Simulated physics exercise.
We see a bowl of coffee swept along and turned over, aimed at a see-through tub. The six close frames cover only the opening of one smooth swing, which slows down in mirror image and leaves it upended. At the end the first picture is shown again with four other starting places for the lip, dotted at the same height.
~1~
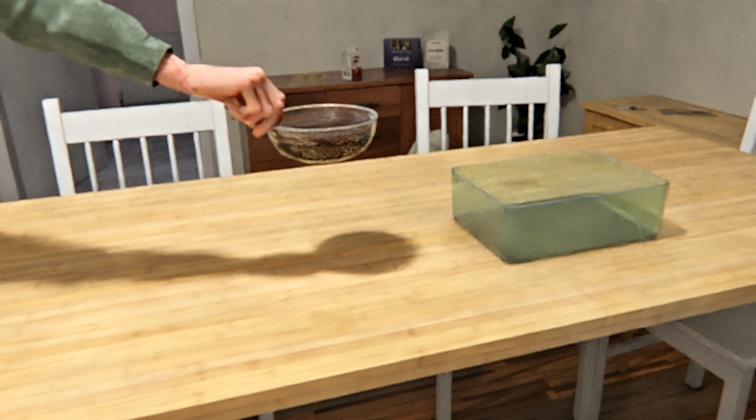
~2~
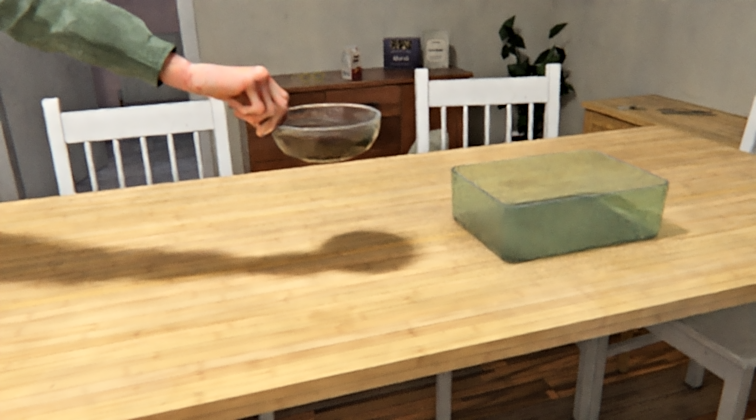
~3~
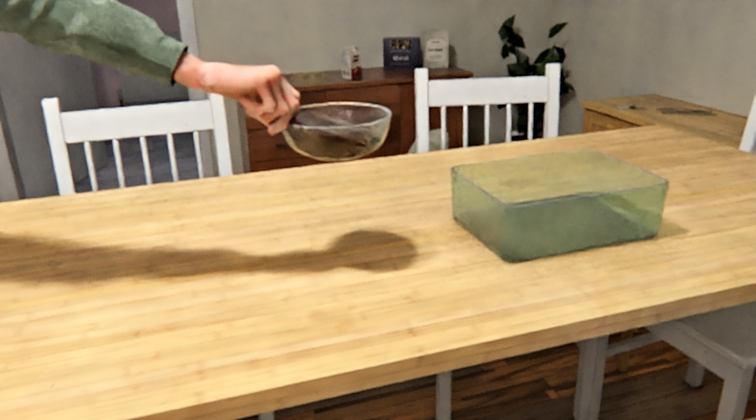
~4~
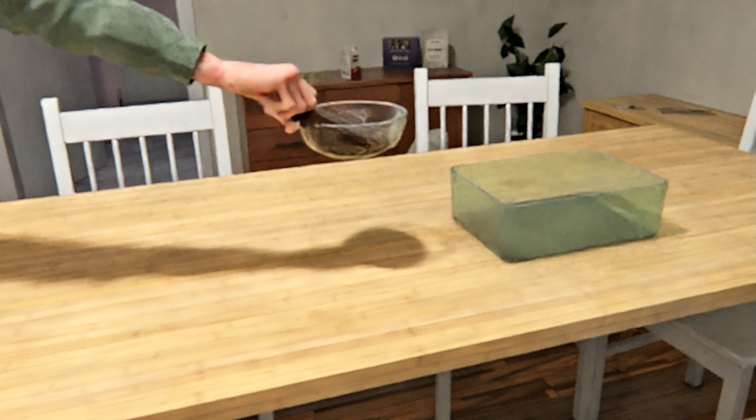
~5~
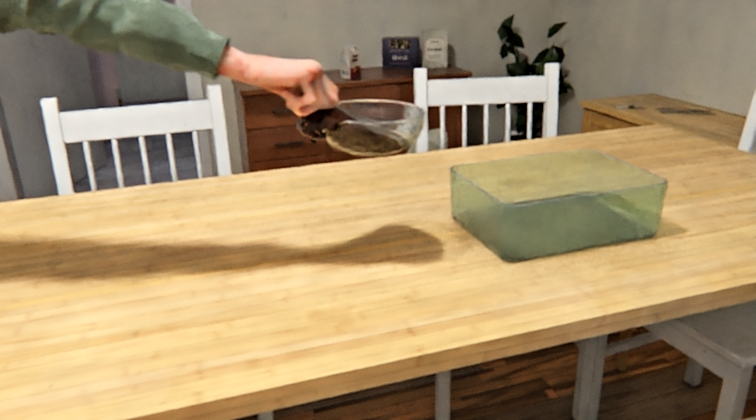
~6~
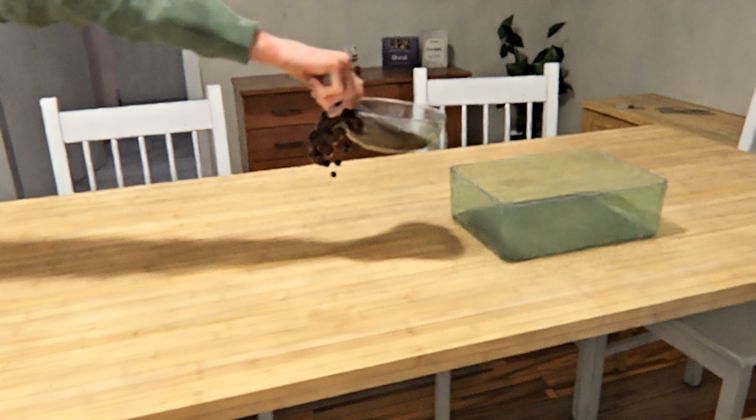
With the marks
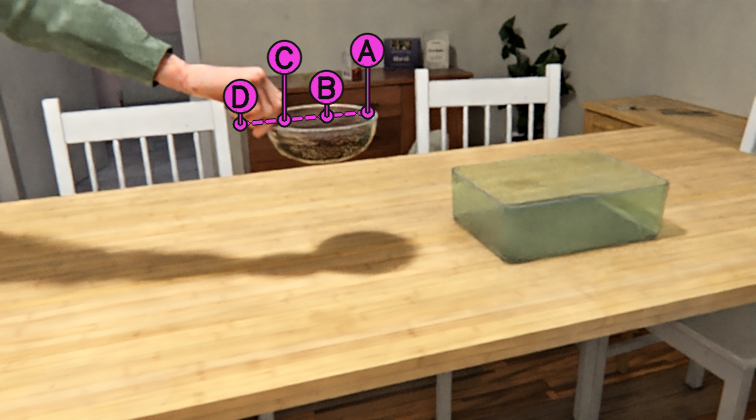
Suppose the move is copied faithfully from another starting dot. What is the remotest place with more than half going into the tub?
Take B.
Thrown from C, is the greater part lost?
Yes, it does.
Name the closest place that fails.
The answer is C.
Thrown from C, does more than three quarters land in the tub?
No.
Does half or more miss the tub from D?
Yes, it does.
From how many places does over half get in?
Two of them.
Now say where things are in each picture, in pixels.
In the first picture, upright, lip at (372, 111); tub from (500, 262) to (655, 234); nothing has left yet.
In the second picture, upright, lip at (376, 110); nothing has left yet.
In the third picture, upright, lip at (386, 109); coffee is over the rim, down to (287, 118).
In the fourth picture, upright, lip at (401, 107); coffee is over the rim, down to (294, 123).
In the fifth picture, tipped about 2°, lip at (420, 107); coffee is over the rim, down to (313, 140).
In the sixth picture, tipped about 8°, lip at (440, 111); coffee is over the rim, down to (334, 175).
On the marked copy, A at (367, 112); B at (326, 115); C at (284, 119); D at (240, 124).
With A, about 76 % lands in the tub, 16 % falls short and 7 % goes beside or beyond.
With B, about 63 % lands in the tub, 33 % falls short and 4 % goes beside or beyond.
With C, about 32 % lands in the tub, 66 % falls short.
With D, about 4 % lands in the tub, 94 % falls short.
